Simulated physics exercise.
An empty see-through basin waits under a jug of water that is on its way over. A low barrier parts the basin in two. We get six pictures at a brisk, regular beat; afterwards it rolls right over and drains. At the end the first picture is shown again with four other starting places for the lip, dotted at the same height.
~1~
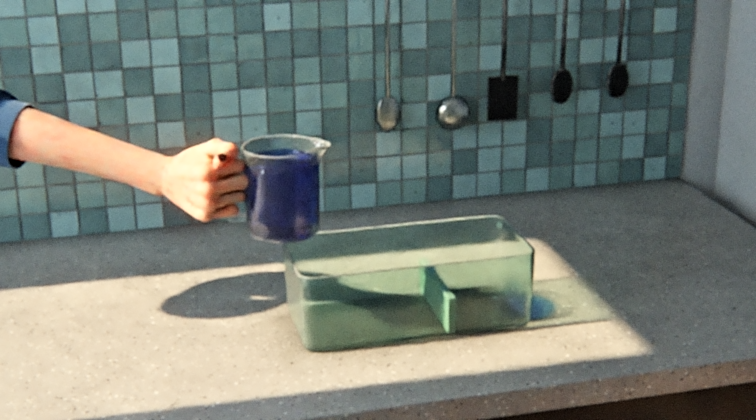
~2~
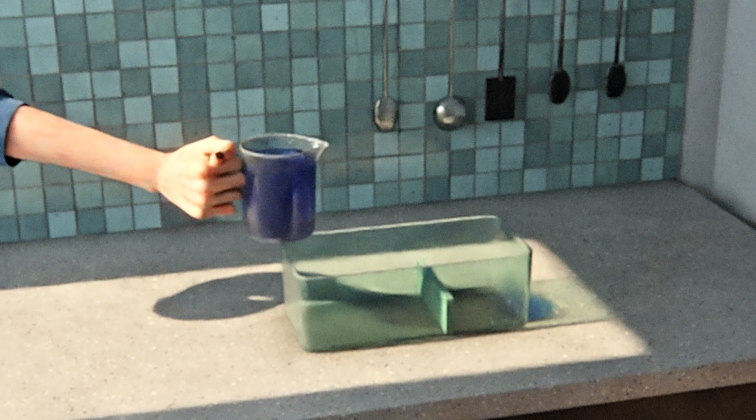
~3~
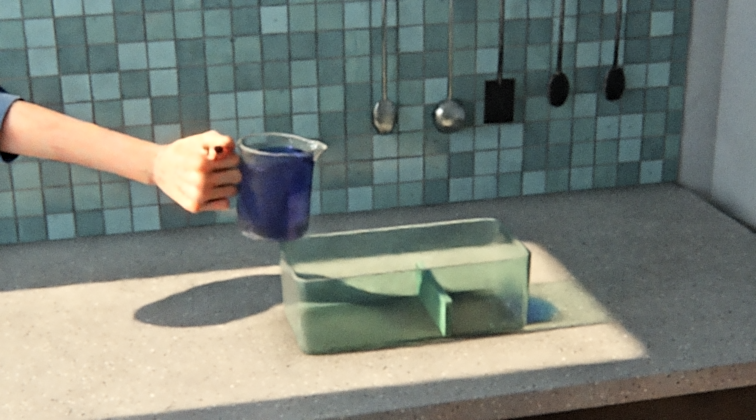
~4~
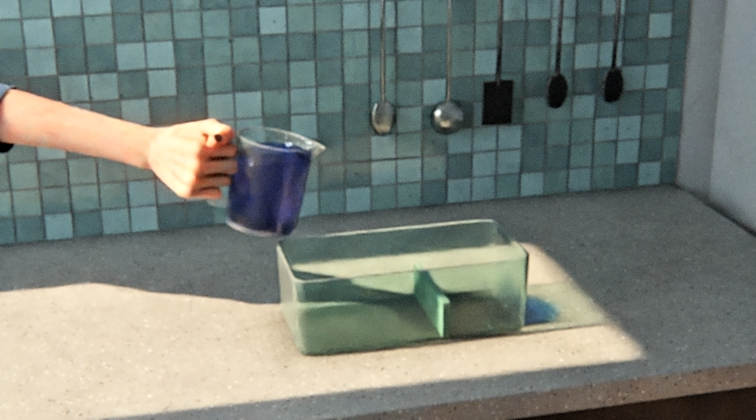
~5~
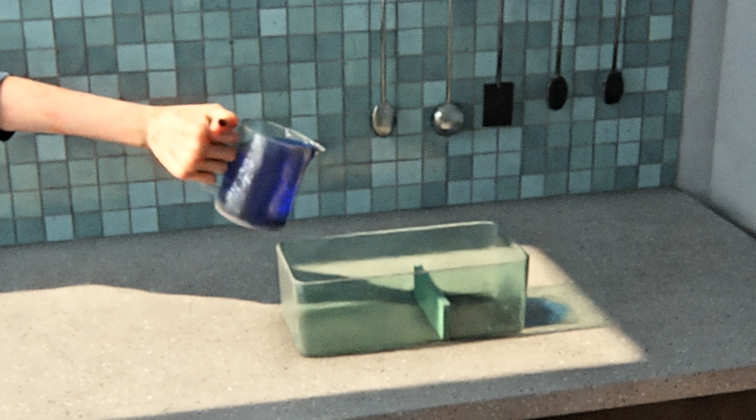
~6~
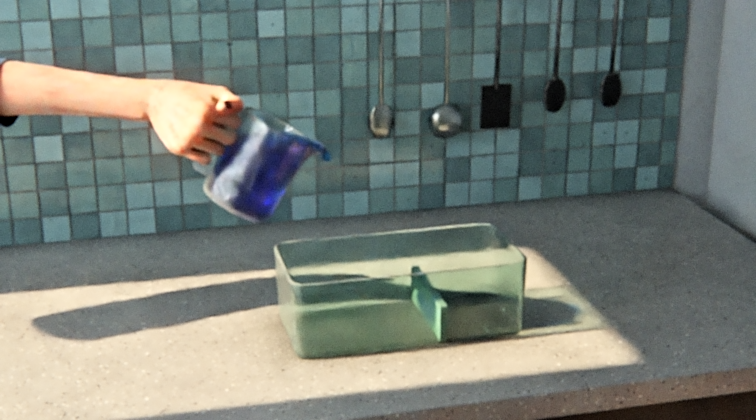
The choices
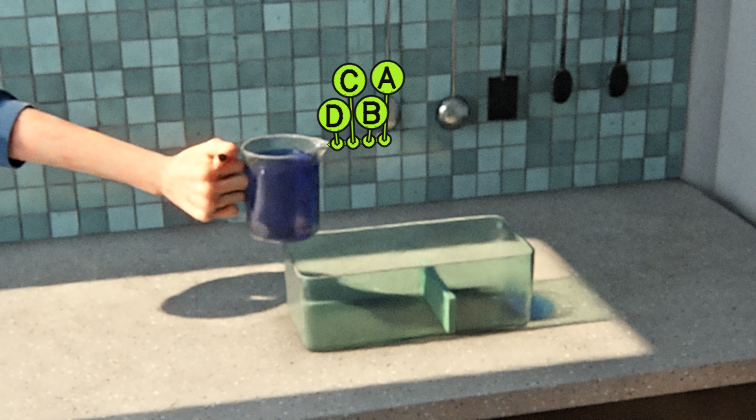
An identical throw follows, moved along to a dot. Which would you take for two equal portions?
The best dot is C.
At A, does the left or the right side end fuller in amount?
The right side.
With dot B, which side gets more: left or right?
The right one.
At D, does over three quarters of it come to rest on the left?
Yes, it does.
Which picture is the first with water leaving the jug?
Picture 6.
In lime, A at (384, 139); B at (368, 141); C at (353, 142); D at (337, 143).
Choosing A, about 7 % ends left of the wall and 90 % right of it; 3 % is lost outside.
Choosing B, about 16 % ends left of the wall and 82 % right of it.
Choosing C, about 56 % ends left of the wall and 41 % right of it; 3 % is lost outside.
Choosing D, about 88 % ends left of the wall and 8 % right of it; 5 % is lost outside.
